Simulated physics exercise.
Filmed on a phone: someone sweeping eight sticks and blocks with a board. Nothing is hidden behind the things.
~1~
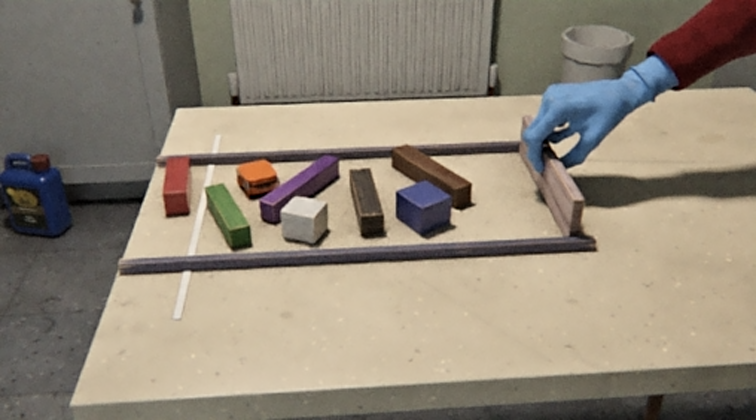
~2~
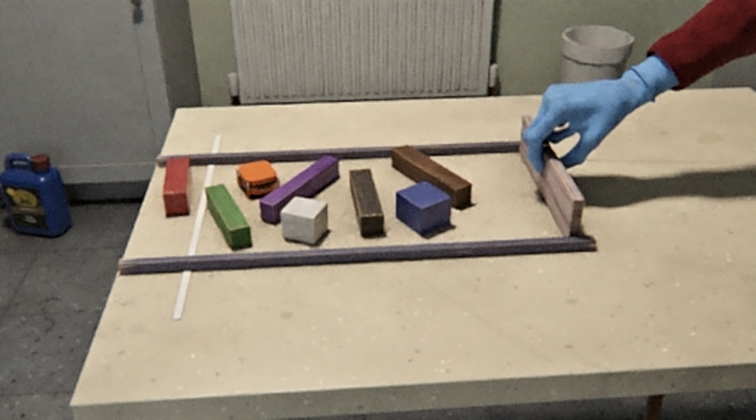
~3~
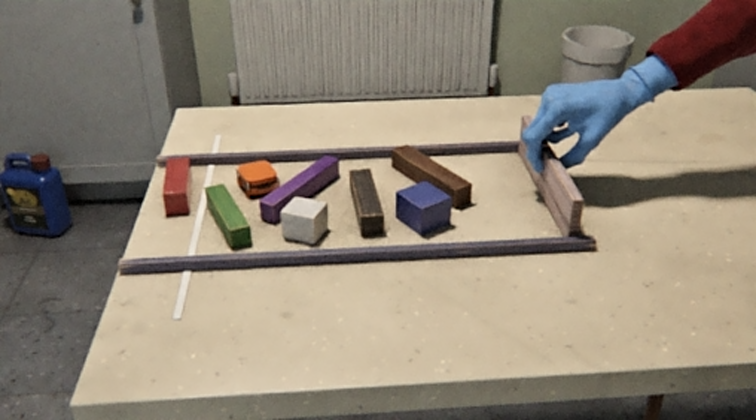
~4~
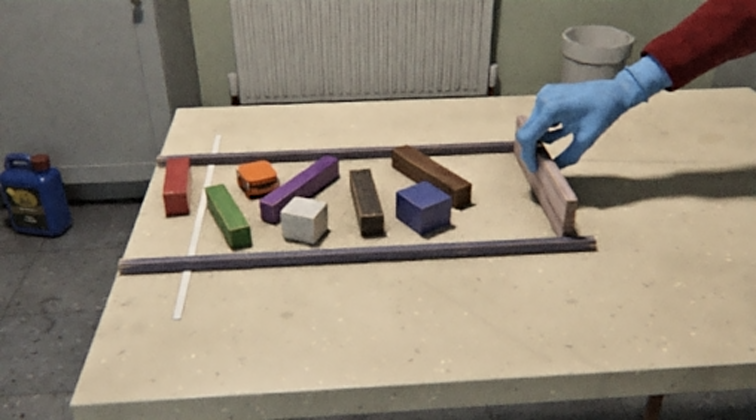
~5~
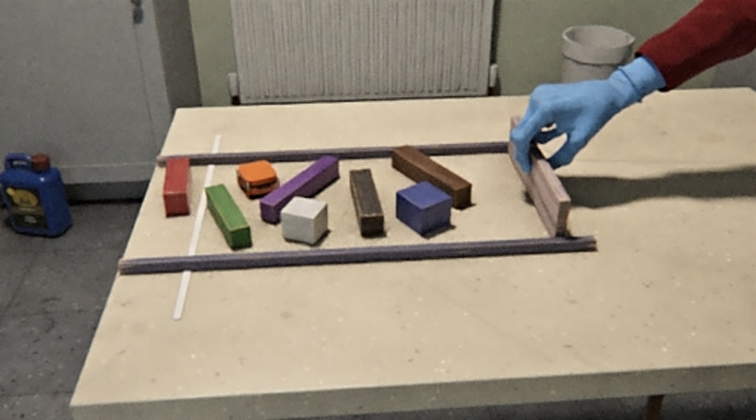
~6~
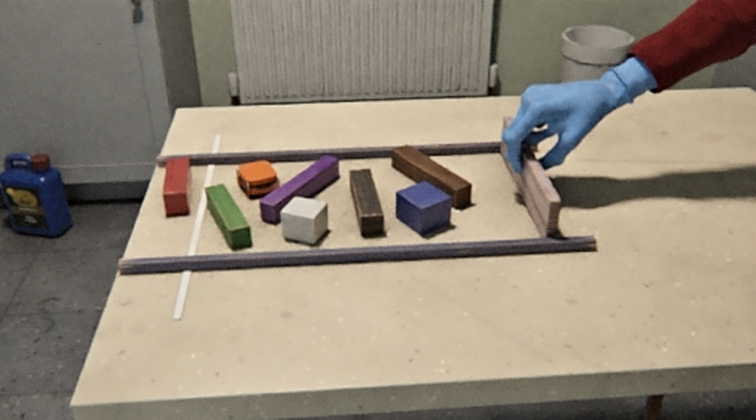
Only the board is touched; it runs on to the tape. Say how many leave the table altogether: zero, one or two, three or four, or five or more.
In the end the number that fall off is three or four.
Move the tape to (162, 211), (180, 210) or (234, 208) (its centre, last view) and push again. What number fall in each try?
It would be 6, 6 and 2.
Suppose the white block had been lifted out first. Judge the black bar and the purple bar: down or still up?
The black bar remains up, the purple bar is kept.
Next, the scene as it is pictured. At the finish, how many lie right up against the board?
That makes 2.
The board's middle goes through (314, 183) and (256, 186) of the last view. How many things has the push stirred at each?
7 and 8.
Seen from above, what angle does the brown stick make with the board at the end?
Some 0 degrees.
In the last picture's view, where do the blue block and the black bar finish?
Near (170, 232) and (151, 211).
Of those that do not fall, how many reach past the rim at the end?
The number is 2.
Soon after, none off yet; red bar at rest near (178, 185); green bar at rest near (228, 214); orange case at rest near (258, 180).
At rest, the number that fall off is three or four; fallen, white block, orange case, green bar and red bar.
